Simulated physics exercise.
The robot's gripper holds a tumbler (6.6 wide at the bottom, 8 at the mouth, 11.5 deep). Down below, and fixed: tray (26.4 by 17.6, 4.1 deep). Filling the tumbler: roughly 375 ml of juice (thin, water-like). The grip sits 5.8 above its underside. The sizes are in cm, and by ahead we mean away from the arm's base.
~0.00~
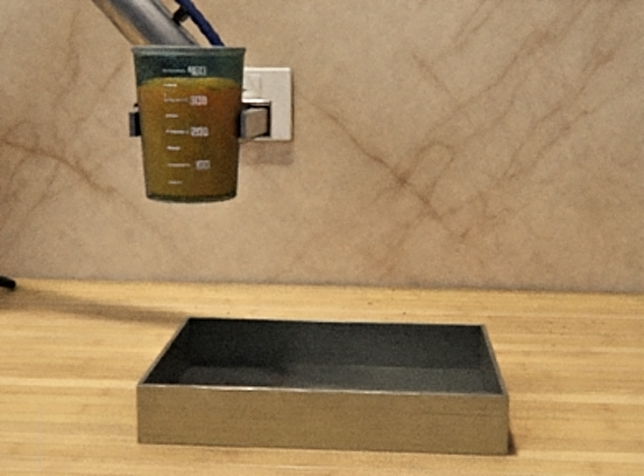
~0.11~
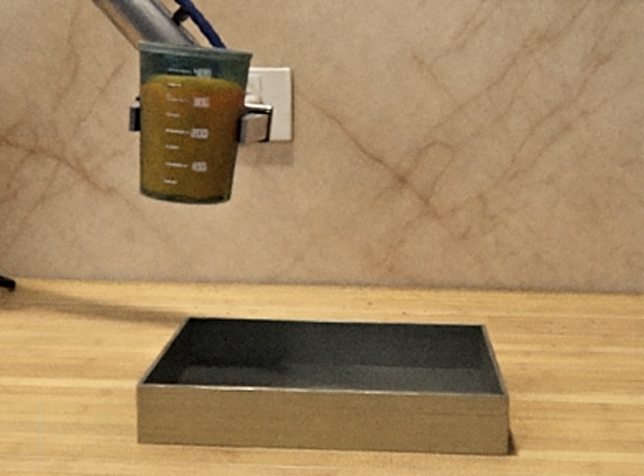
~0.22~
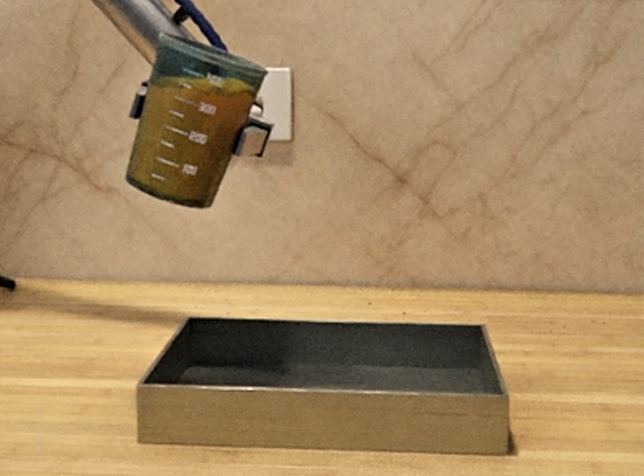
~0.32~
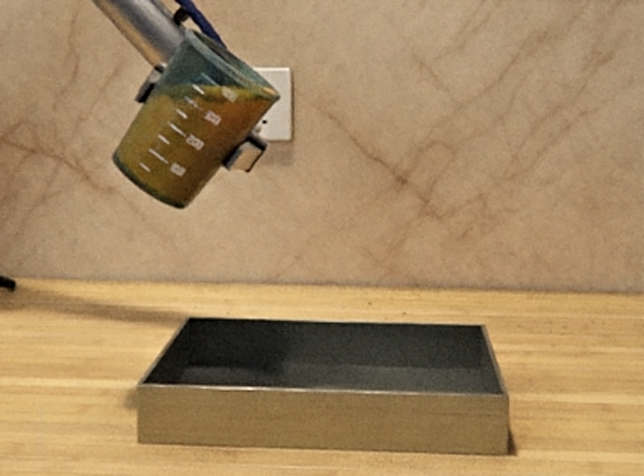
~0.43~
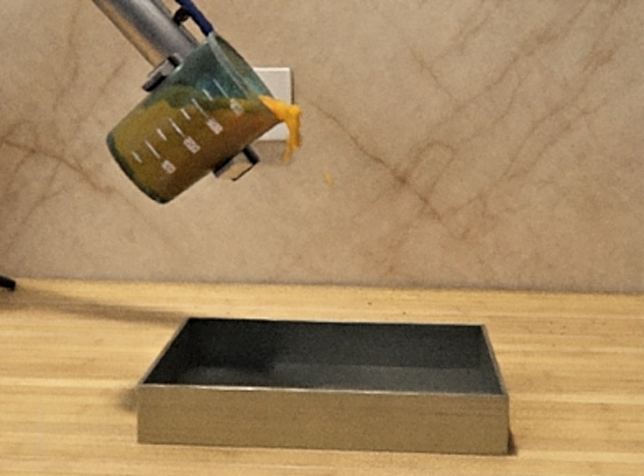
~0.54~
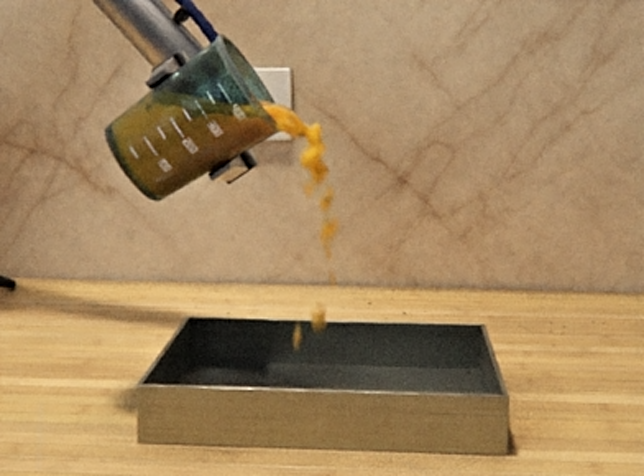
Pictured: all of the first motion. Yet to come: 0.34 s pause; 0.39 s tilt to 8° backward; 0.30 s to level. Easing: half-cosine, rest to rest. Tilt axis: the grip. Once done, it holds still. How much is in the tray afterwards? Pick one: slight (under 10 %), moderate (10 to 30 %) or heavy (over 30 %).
Moderate.
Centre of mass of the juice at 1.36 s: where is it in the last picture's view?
Around (234, 197).
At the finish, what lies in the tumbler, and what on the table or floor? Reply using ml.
First place around 290 ml, second around 10 ml.
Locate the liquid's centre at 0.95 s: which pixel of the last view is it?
Roughly at (228, 184).
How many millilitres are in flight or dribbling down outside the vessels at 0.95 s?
I'd say around 20 ml.
After 0.95 s, tilted 51° forward, liquid up to 24 above the table; 295 ml in the tumbler, 60 ml in the tray, 20 ml in the air or running down outside.
After 1.36 s, tilted 6° backward, liquid up to 25 above the table; 290 ml in the tumbler, 75 ml in the tray, 5 ml on the table or floor, 5 ml in the air or running down outside.
After 1.77 s, level, liquid up to 25 above the table; 290 ml in the tumbler, 75 ml in the tray, 10 ml on the table or floor.
After 2.57 s, level, liquid up to 25 above the table; 290 ml in the tumbler, 75 ml in the tray, 10 ml on the table or floor.
At rest, 290 ml in the tumbler, 75 ml in the tray, 10 ml on the table or floor. That is 20 % in the tray.
